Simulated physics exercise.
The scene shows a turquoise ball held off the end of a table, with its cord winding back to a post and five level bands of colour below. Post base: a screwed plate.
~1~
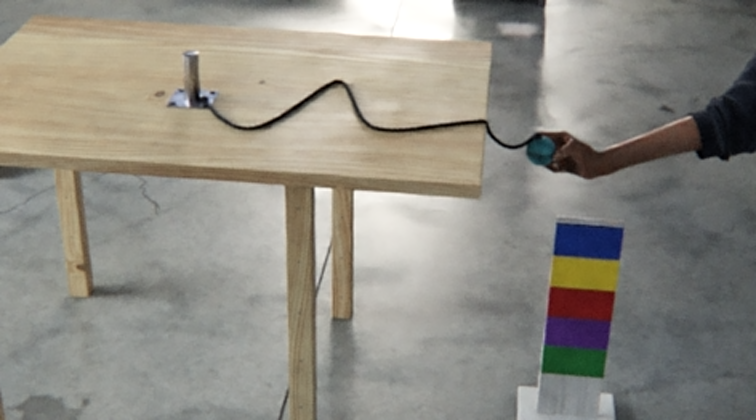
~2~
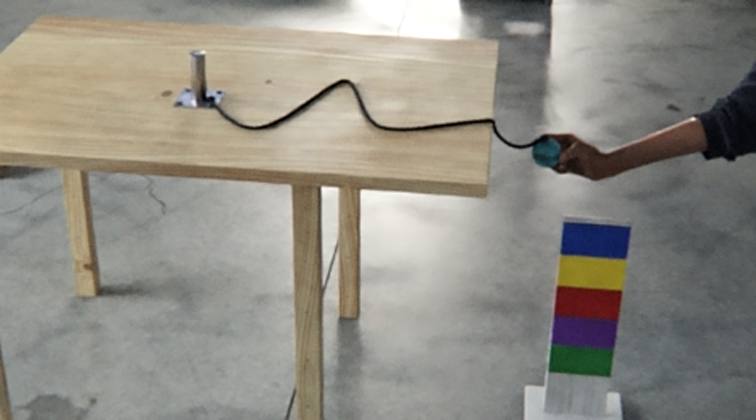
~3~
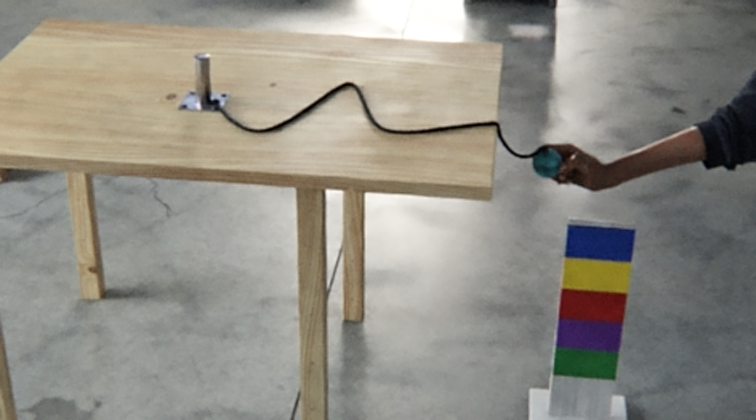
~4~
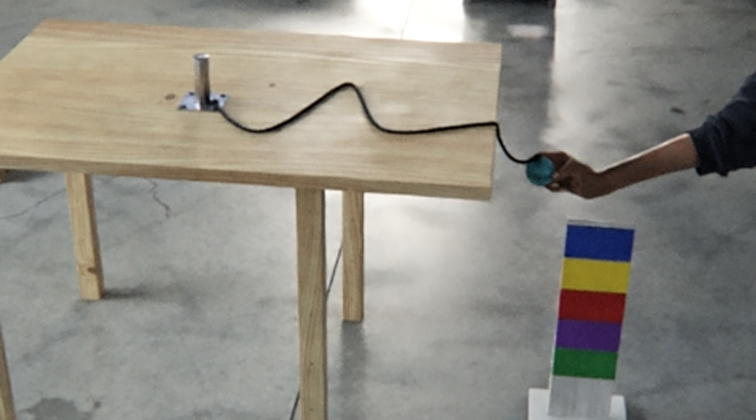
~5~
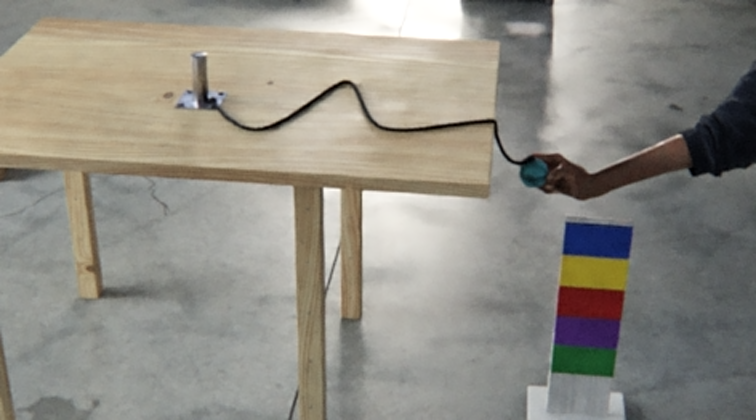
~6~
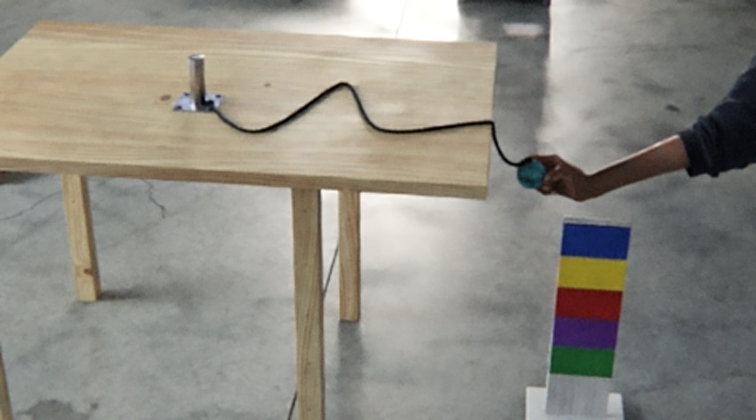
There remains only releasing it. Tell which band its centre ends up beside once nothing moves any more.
Beside the green band.
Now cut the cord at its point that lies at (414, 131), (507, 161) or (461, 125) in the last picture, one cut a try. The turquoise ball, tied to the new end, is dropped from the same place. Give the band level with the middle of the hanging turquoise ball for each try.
Blue; purple; yellow.
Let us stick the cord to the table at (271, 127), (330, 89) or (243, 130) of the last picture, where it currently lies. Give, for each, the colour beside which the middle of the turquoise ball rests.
Results, in sequence: Purple / yellow / purple.
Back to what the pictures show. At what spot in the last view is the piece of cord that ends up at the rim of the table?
It's the one at (358, 100).
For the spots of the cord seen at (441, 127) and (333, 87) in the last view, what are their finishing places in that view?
End positions: About (483, 239) and about (429, 115).
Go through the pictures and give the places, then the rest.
The first picture shows turquoise ball (541, 151); blue (588, 243); yellow (585, 274); red (581, 305); purple (577, 334); green (574, 363).
The second picture shows turquoise ball (547, 152); cord through (227, 117) (296, 110) (351, 83) (371, 120) (460, 123).
The third picture shows turquoise ball (547, 163).
The fourth picture shows turquoise ball (540, 171); cord through (231, 120) (300, 113) (355, 86) (374, 123) (463, 126).
The fifth picture shows turquoise ball (534, 173).
The sixth picture shows turquoise ball (531, 174); cord through (226, 121) (296, 113) (350, 86) (370, 123) (459, 125).
Early on, ball near (468, 346); level with green.
Midway, ball near (482, 350); level with green.
Finally, ball near (476, 350); level with green. Its centre hangs level with the green band.
